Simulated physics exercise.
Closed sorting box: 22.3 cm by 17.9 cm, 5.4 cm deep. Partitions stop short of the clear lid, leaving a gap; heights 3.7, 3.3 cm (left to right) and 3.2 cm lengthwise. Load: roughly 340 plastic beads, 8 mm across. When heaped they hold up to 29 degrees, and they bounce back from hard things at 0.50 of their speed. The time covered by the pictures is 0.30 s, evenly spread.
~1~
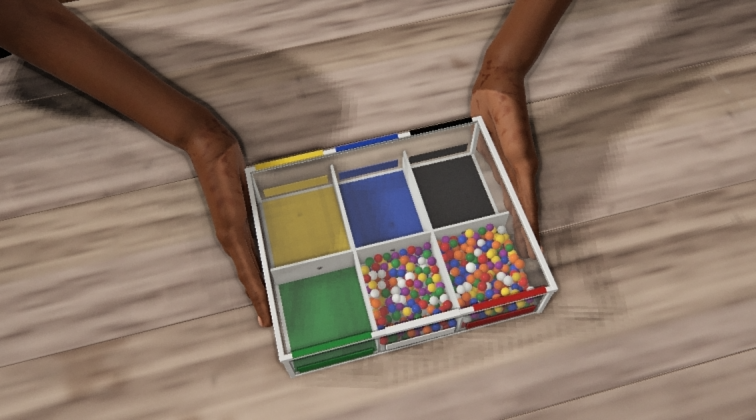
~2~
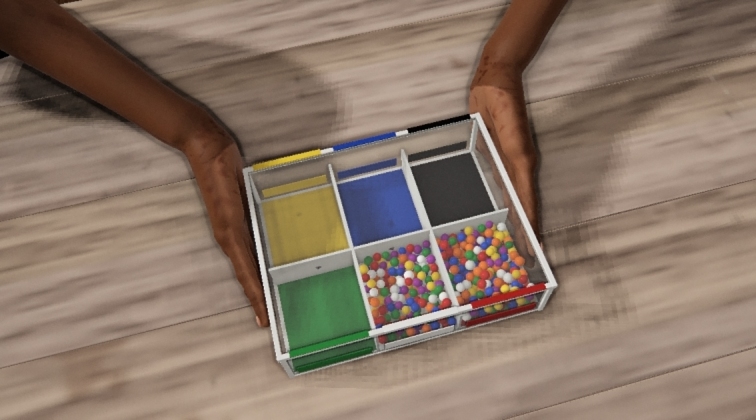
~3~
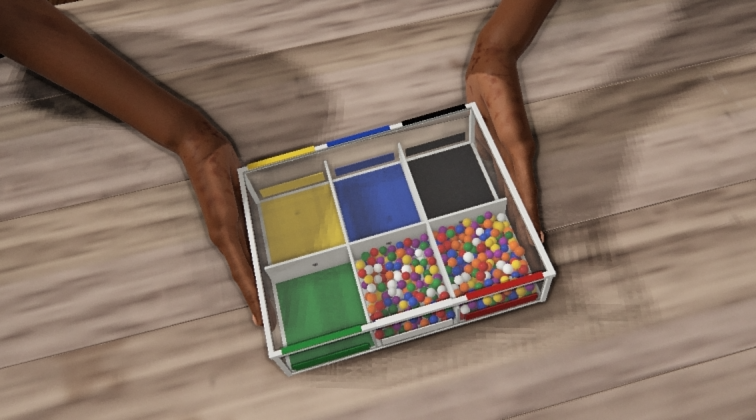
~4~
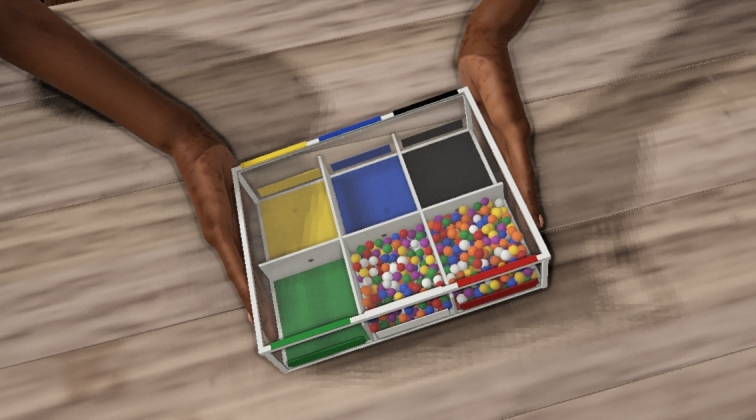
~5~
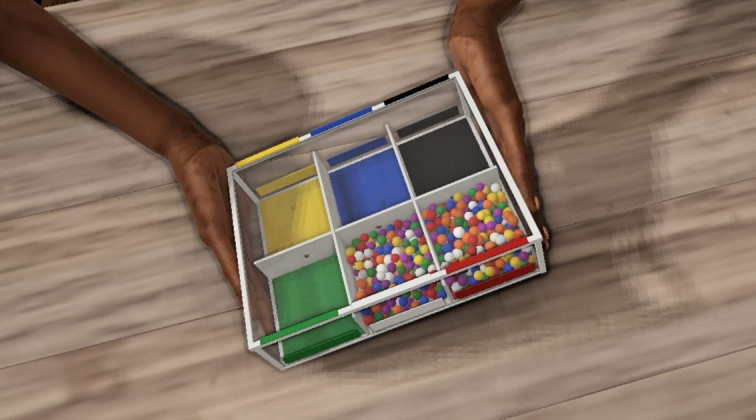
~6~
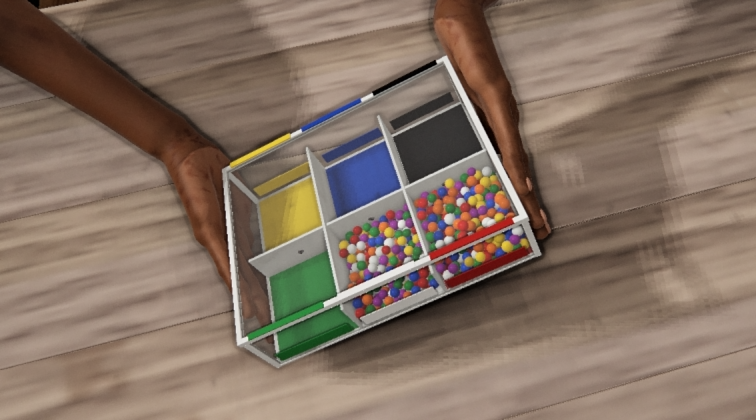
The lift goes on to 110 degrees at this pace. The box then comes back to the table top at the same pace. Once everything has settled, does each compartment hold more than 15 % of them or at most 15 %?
Red: At most 15 %; blue: At most 15 %; green: At most 15 %; yellow: More than 15 %; white: More than 15 %; black: At most 15 %.
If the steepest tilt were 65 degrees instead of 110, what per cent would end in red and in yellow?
With that change you'd see red at 40 % and yellow at 5 %.
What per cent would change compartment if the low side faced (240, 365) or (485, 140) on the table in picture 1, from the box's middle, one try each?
Approximately 55 percent, then 60 percent.
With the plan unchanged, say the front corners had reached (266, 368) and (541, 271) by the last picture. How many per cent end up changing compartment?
Estimate: Around 60 %.
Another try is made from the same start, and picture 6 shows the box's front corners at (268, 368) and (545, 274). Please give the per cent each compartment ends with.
So it works out as red at 10 percent, blue at 0 percent, green at 40 percent, yellow at 0 percent, white at 55 percent and black at 0 percent.
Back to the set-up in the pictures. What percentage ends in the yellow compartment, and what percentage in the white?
The yellow one gets 60 per cent and the white one 30 per cent.
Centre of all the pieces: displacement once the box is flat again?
Some 12.0 cm.
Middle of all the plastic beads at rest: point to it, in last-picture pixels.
When it all comes to rest, the middle is near (315, 241).
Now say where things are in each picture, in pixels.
The first picture shows box tilt 0 degrees, front corners at (285, 356) and (551, 287); red 55 %, white 45 %.
The second picture shows box tilt 1 degrees, front corners at (282, 356) and (550, 283).
The third picture shows box tilt 6 degrees, front corners at (274, 353) and (548, 272), lowest corner left back.
The fourth picture shows box tilt 11 degrees, front corners at (264, 348) and (543, 255), lowest corner left back.
The fifth picture shows box tilt 17 degrees, front corners at (254, 344) and (535, 236), lowest corner left back.
The sixth picture shows box tilt 22 degrees, front corners at (243, 340) and (521, 217), lowest corner left back; red 55 %, white 45 %.
Then, 1.05 s after the last picture, tilt 109 degrees; red 15 %, blue 5 %, green 5 %, yellow 30 %, white 40 %.
Then, 1.74 s after the last picture, tilt 48 degrees; blue 5 %, green 5 %, yellow 60 %, white 30 %.
Then, 2.47 s after the last picture, tilt 0 degrees; blue 5 %, green 5 %, yellow 60 %, white 30 %.
In the end, red 0 %, blue 5 %, green 5 %, yellow 60 %, white 30 %, black 0 %.
